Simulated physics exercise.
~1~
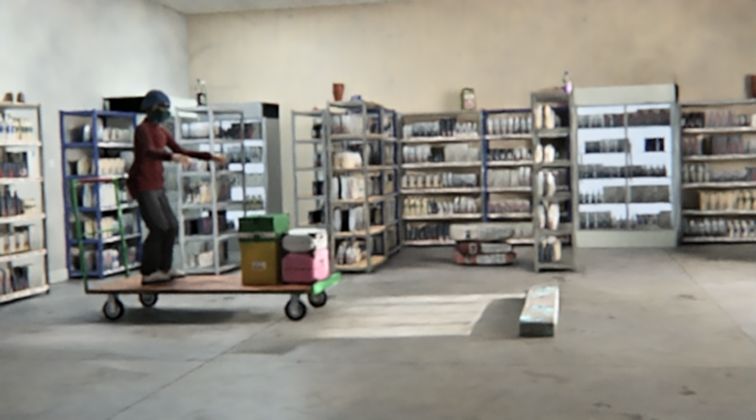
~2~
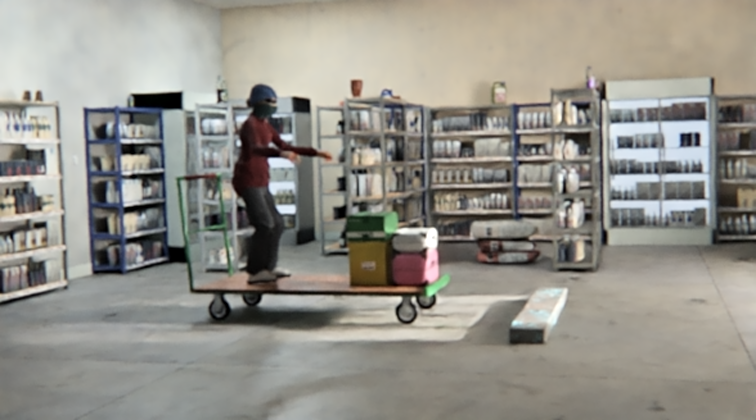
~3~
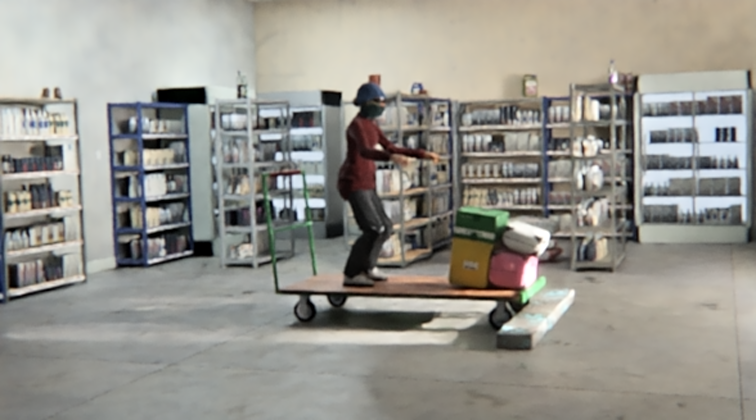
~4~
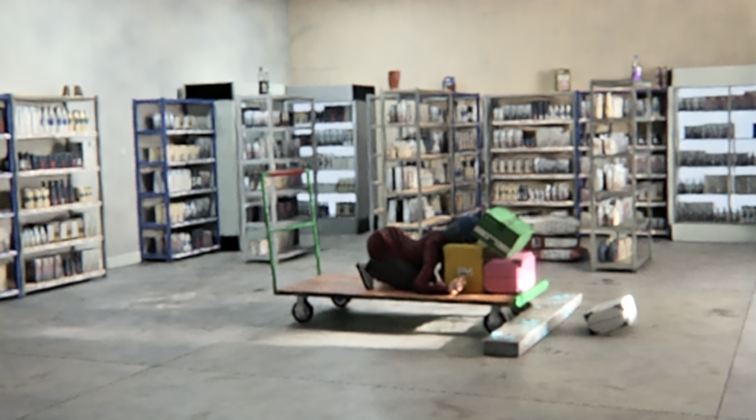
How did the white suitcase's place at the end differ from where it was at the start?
At the start it sat on top of the pink suitcase on the cart. By the end it was lying on the floor to the right, past the kerb.
